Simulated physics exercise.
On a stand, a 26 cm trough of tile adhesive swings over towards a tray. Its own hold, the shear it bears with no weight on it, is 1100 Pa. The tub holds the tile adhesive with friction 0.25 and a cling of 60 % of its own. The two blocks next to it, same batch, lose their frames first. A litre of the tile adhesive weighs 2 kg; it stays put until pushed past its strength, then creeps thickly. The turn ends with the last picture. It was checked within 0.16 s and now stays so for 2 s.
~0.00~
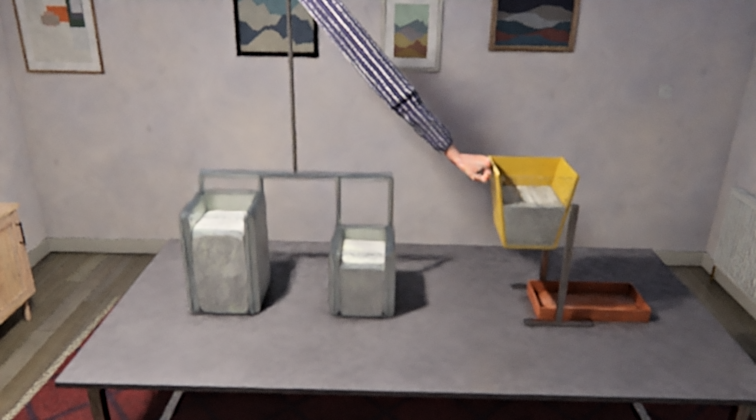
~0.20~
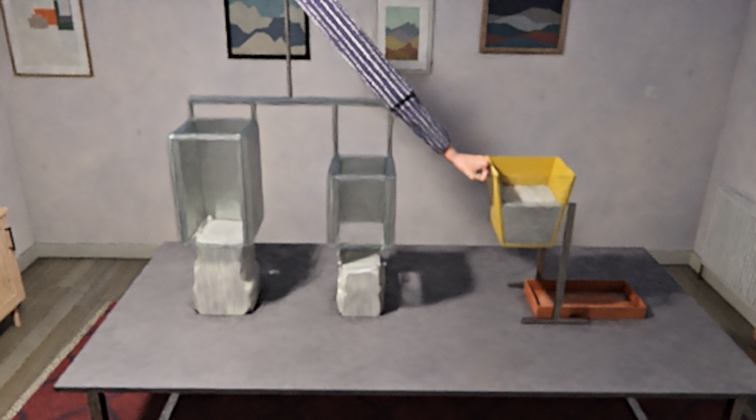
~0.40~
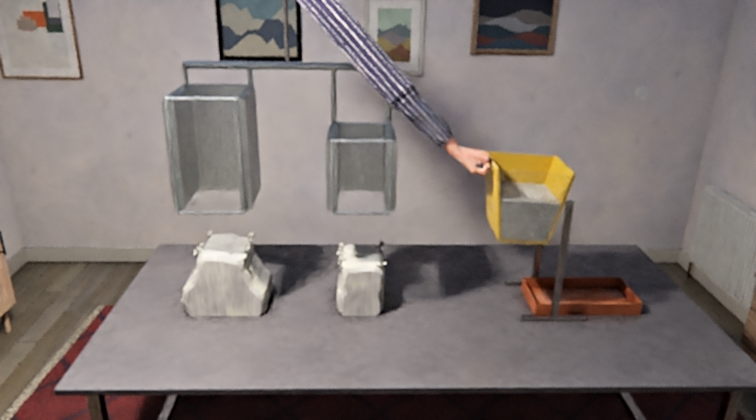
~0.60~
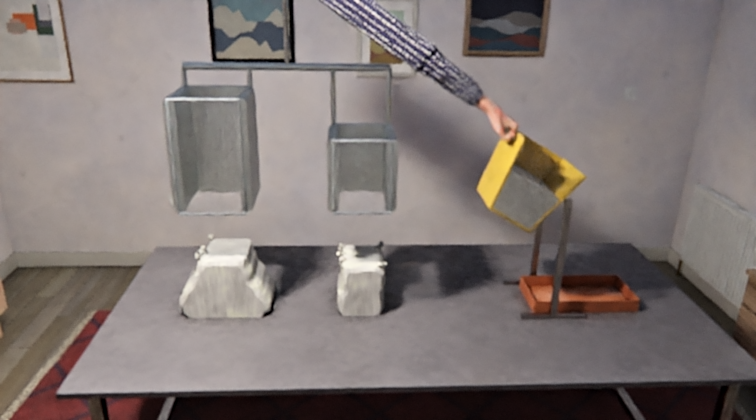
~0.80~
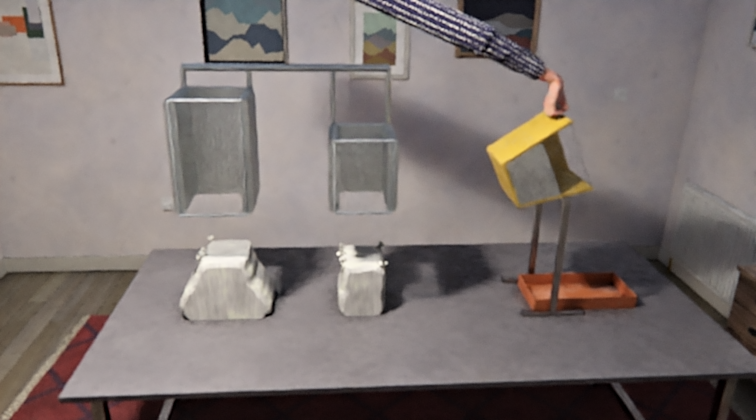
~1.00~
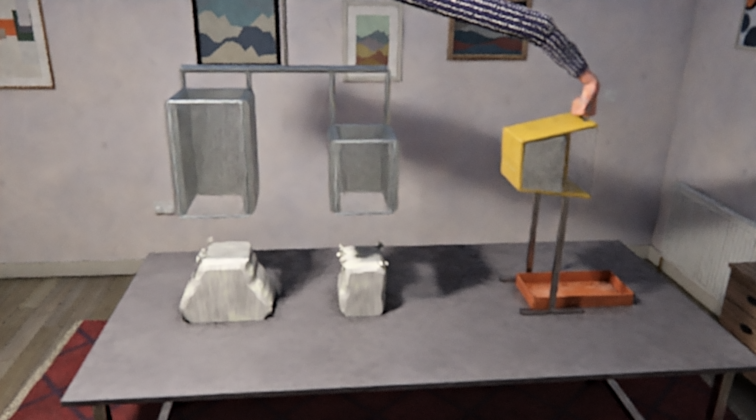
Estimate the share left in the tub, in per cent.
The share left in the tub is near 100 %.
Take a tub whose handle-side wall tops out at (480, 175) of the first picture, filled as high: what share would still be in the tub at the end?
In that case some 100 per cent.
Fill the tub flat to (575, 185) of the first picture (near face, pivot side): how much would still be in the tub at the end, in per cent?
In that case some 100 per cent.
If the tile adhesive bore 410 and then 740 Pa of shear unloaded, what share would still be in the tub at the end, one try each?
In that order: 75 %, 100 %.
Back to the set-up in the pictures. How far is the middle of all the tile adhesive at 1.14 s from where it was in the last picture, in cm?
Roughly 1 cm.
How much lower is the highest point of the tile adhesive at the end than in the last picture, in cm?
Some 1 cm.
After 1.14 s, the tub is at 87 degrees and holds 100 %.
After 1.31 s, the tub is at 87 degrees and holds 100 %.
After 1.48 s, the tub is at 87 degrees and holds 100 %.
After 1.65 s, the tub is at 87 degrees and holds 100 %.
After 3.00 s, at the end, the tub is at 87 degrees and holds 100 %.
